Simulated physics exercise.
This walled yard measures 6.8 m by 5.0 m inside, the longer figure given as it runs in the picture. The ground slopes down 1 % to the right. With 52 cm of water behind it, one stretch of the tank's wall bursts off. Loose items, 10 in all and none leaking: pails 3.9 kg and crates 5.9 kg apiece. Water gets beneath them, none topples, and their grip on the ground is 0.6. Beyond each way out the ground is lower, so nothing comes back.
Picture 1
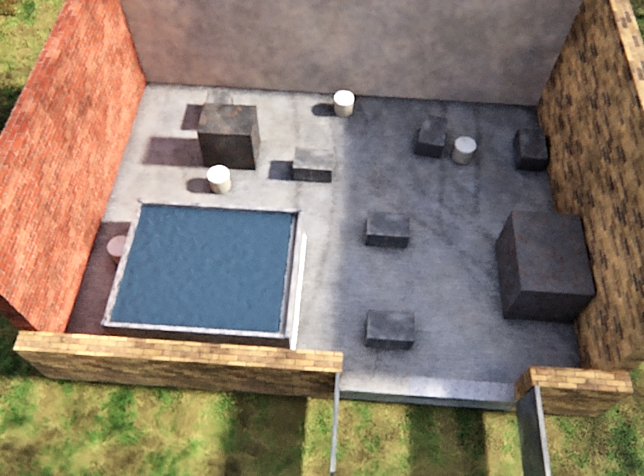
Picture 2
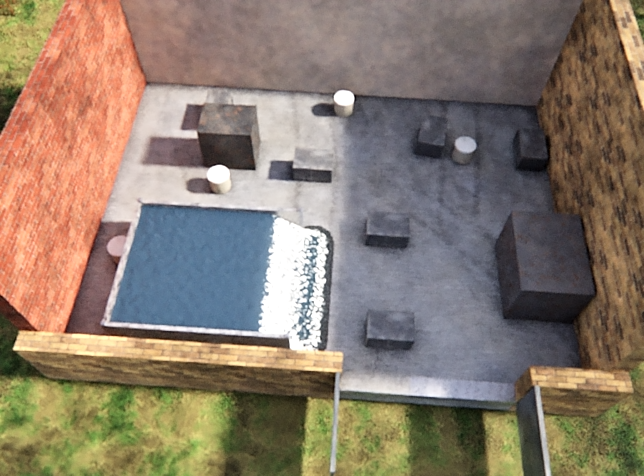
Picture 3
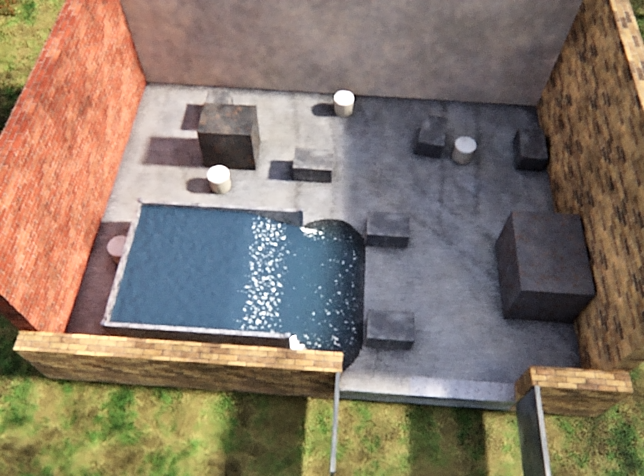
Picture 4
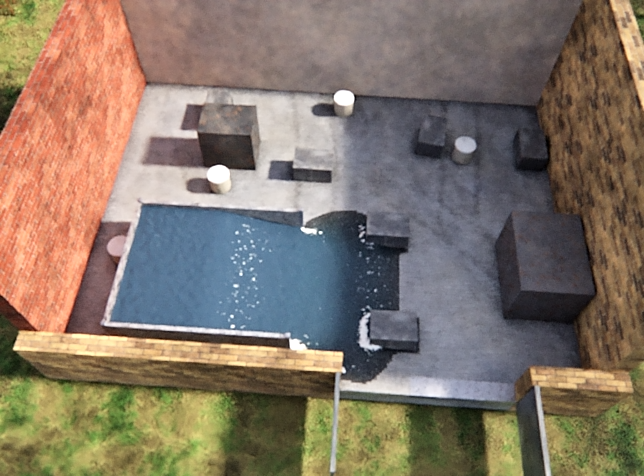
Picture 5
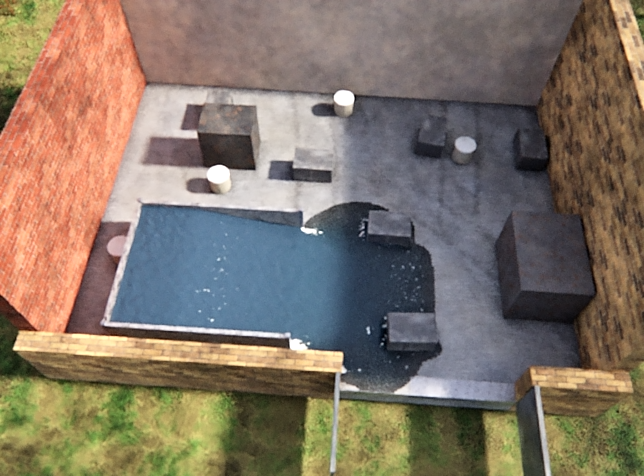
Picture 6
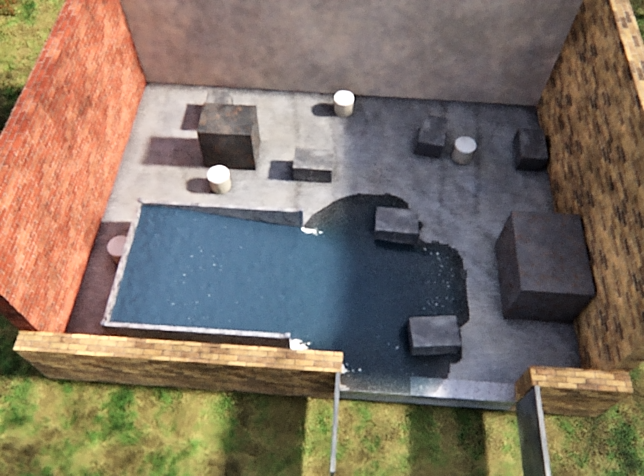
At the start, a raised tank of blue water stands beside the red brick wall of a walled yard scattered with grey blocks and pale cylinders. Its right side bursts open, and white, foaming water pours out rightward. The dark pool spreads around two nearby blocks and shifts them slightly right.
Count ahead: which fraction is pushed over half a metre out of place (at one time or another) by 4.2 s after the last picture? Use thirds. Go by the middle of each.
That comes to between one and two thirds.
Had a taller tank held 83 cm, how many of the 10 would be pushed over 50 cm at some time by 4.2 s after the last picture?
In that case 8 of them.
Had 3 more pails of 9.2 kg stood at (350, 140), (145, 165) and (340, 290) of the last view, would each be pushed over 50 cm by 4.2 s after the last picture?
In turn: Under, short of it, over.
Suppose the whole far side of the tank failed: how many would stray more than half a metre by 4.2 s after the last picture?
In that case 8 of them.
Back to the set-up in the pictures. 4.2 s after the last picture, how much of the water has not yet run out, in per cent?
About 76 per cent.
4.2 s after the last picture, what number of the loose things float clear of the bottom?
I count 4.
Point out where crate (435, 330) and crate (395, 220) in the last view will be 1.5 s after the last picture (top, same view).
Near (569, 339) and (517, 162).
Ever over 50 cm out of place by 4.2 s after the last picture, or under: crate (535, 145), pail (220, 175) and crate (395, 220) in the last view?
In that order: More, under, more.
Then, 0.4 s after the last picture 2 of 10 are over 50 cm from their spots; 0 afloat.
Then, 1.5 s after the last picture 2 of 10 are over 50 cm from their spots; 2 afloat.
Then, 2.8 s after the last picture 4 of 10 are over 50 cm from their spots; 4 afloat.
Then, 4.2 s after the last picture 4 of 10 are over 50 cm from their spots, and 4 have been at some point; 4 afloat.
